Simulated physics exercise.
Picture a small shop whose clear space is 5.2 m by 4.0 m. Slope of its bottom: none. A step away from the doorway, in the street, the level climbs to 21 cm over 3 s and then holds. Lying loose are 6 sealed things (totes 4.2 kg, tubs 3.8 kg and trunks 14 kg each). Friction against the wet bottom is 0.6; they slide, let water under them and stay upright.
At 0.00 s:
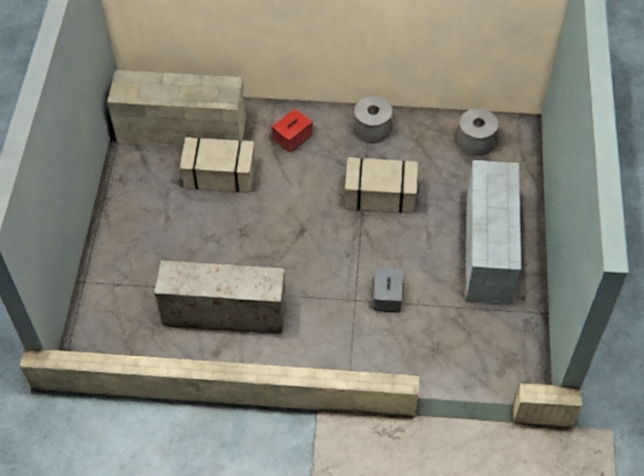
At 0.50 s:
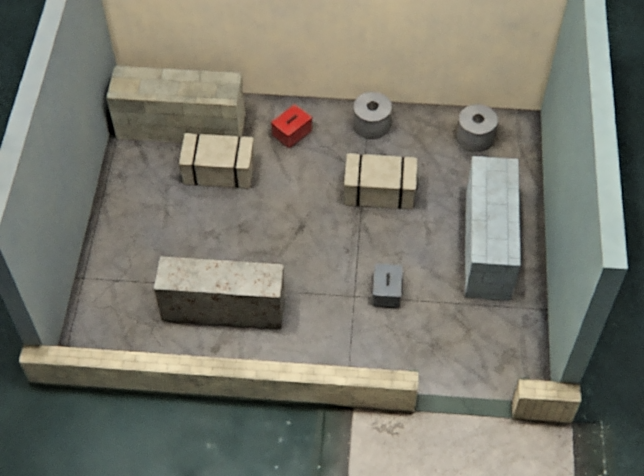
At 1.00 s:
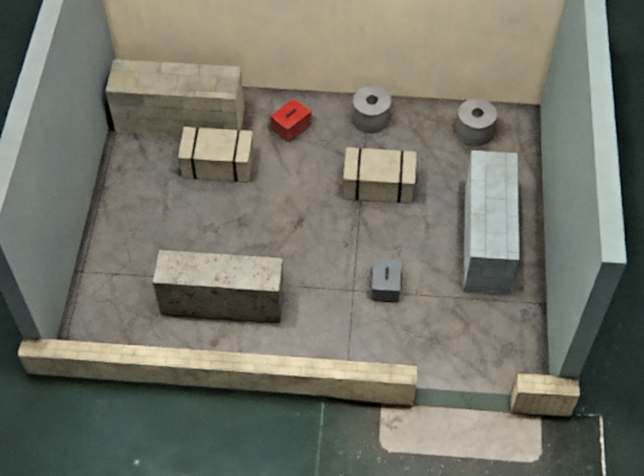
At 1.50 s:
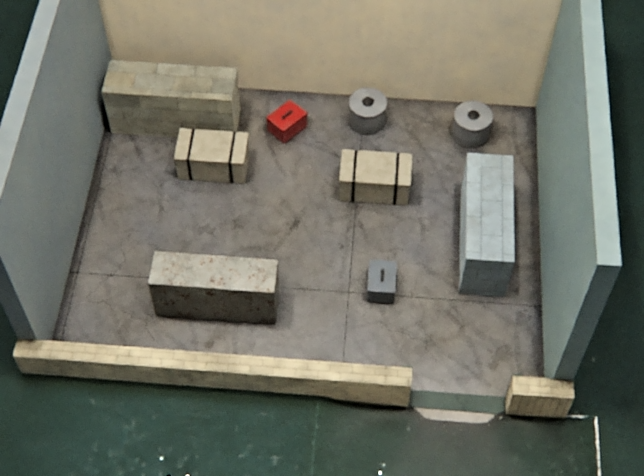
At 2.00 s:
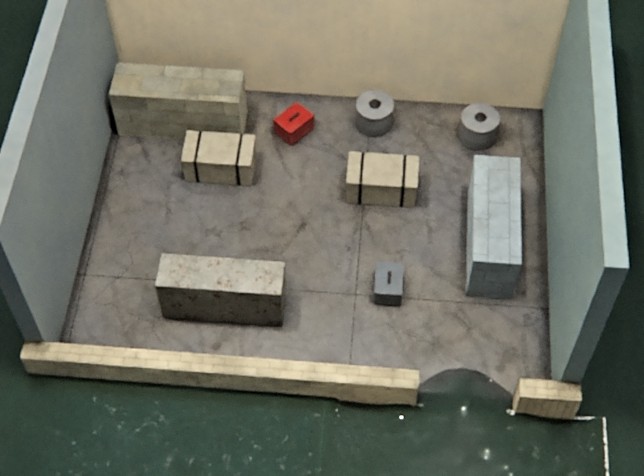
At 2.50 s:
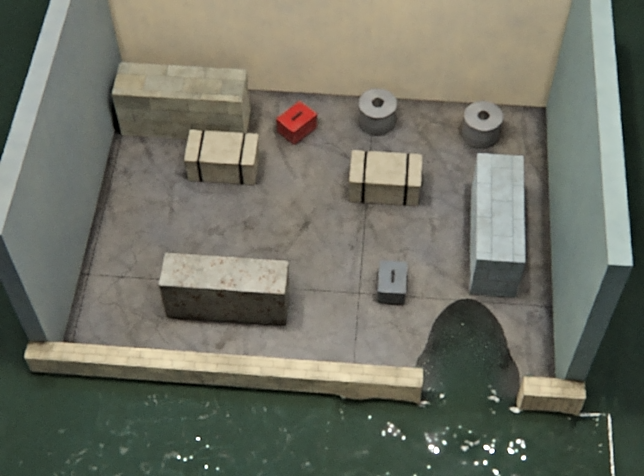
Dark water spreads across the ground outside a small walled room, covers the pale slab at the doorway, then enters through the gap in a rounded tongue, while the red box, gray cylinders and other blocks inside stay still.
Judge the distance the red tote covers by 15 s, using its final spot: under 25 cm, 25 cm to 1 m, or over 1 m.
Looks like it will be displaced a long way.
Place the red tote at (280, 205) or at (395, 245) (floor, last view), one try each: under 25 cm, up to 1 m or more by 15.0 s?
Going in order, it gets pushed a long way and then it gets pushed a long way.
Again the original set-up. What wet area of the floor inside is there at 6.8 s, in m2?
Wet area: Approx. 14 m2.
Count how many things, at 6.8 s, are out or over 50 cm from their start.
By my tally, 2.
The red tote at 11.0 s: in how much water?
10 cm, roughly.
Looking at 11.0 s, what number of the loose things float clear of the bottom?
Tally: 6 of them.
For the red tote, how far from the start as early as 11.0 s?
200 cm, give or take.
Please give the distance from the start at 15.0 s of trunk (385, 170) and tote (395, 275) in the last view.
In turn: 200 cm, 140 cm.
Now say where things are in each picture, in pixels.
The first frame shows the red tote at (292, 124), on the bottom; 0.0 m2 under water; 0 of 6 have shifted.
The second frame shows the red tote at (292, 120) rests on the ground; 0.0 m2 under water; 0 of 6 have shifted.
The third frame shows the red tote at (291, 114), on the bottom; 0.0 m2 under water; 0 of 6 have shifted.
The fourth frame shows the red tote at (287, 115) rests on the ground; 0.0 m2 under water; 0 of 6 have shifted.
The fifth frame shows the red tote at (294, 117), on the bottom; water covers 0.2 m2; 0 of 6 have shifted.
The sixth frame shows the red tote at (297, 116) rests on the ground; water covers 0.8 m2; 0 of 6 have shifted.
After 3.5 s the red tote is near (297, 116), 0.0 m from its start, aground; 0 afloat.
After 6.8 s the red tote is near (282, 99), 0.3 m from its start, afloat; 4 afloat.
After 11.0 s the red tote is near (136, 77), 2.0 m from its start, afloat; 6 afloat.
After 15.0 s the red tote is near (141, 75), 2.0 m from its start, afloat; 6 afloat.
